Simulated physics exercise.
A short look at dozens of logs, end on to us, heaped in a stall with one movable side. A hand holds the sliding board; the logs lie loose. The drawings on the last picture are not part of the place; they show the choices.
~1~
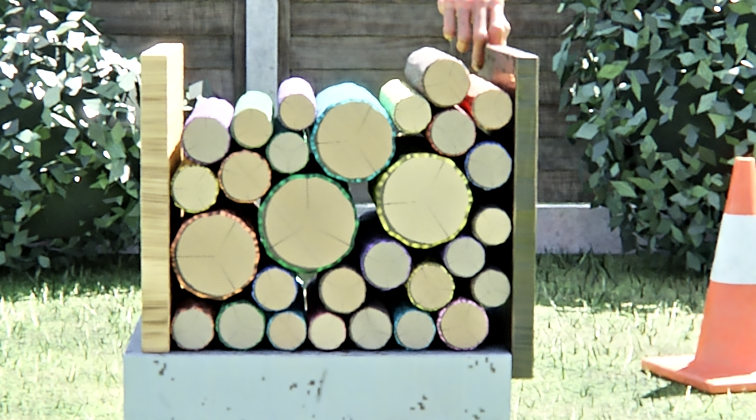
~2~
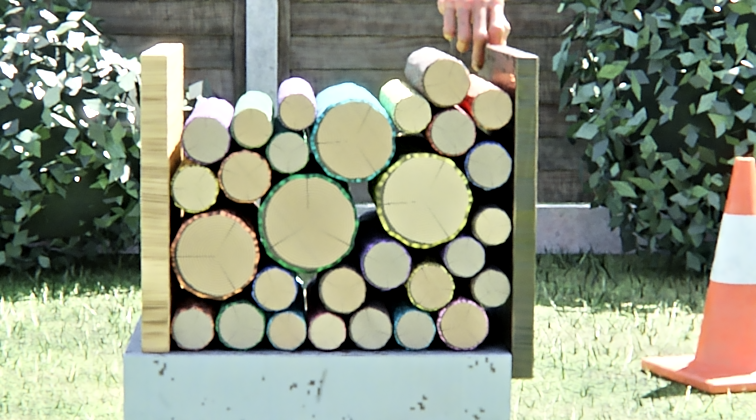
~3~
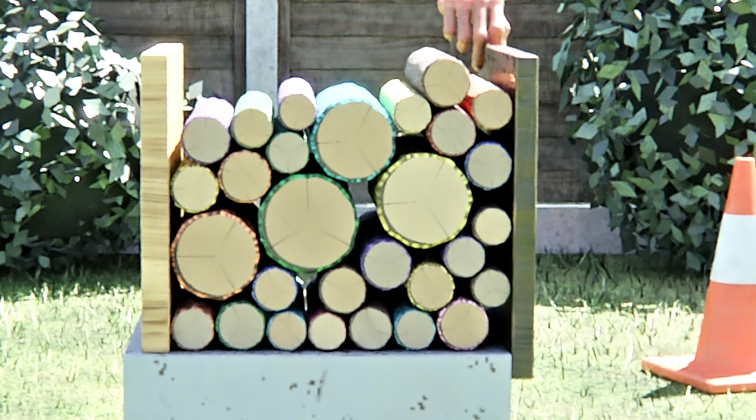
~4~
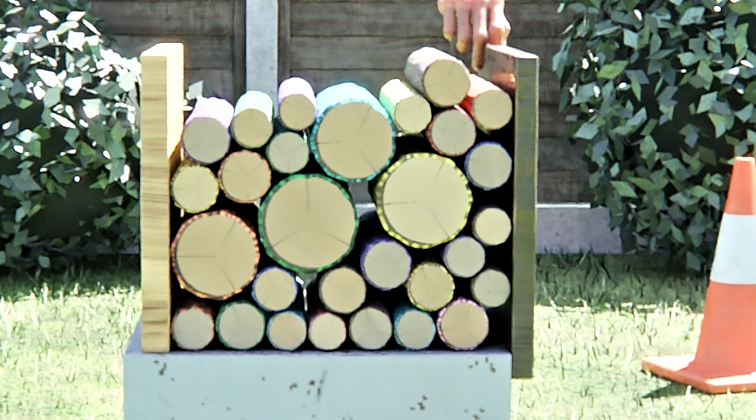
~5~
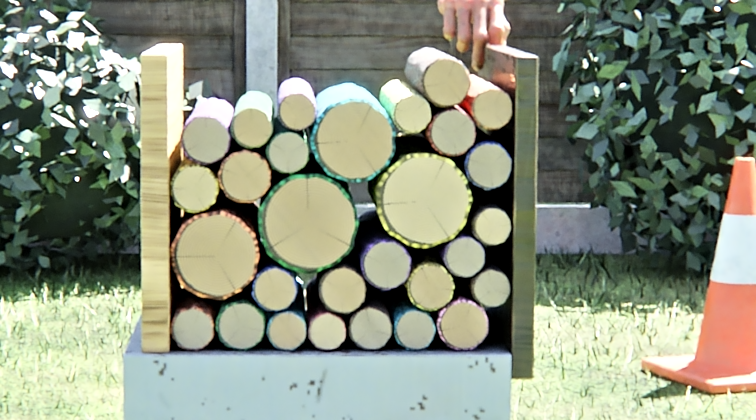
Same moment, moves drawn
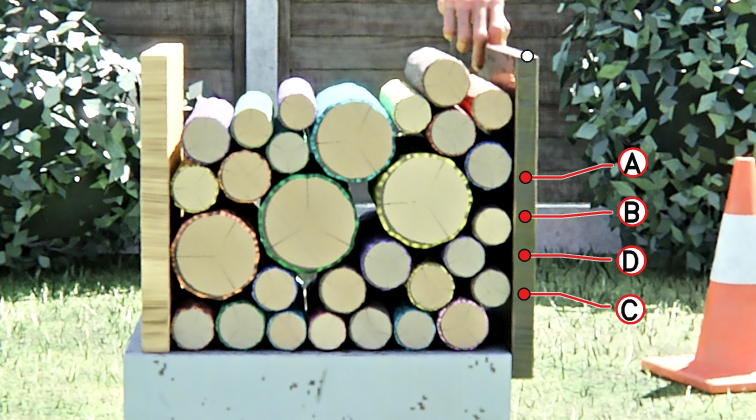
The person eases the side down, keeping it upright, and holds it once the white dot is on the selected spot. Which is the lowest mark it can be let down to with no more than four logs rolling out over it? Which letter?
No lower than D.
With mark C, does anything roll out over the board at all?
Yes, at C.
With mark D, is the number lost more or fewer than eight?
It loses fewer than eight.
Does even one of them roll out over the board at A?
Yes.
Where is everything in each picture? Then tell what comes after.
A log (424, 200); a log (245, 177); a log (252, 127), in the first frame.
A log (252, 127); side board (504, 198), in the second frame.
A log (193, 329); a log (415, 330), in the third frame.
A log (275, 289); a log (424, 200), in the fourth frame.
A log (245, 177); a log (252, 127); side board (504, 198), in the fifth frame.
On the marked copy, A at (526, 177); B at (525, 216); C at (524, 294); D at (525, 255); the white dot at (527, 56).
With D. Early on, top of the board (514, 142).
Further on, top of the board (513, 242).
At the end, top of the board (513, 254), three out over the board.
As for the rest, A one out over the board; B two out over the board; C more than four out over the board.
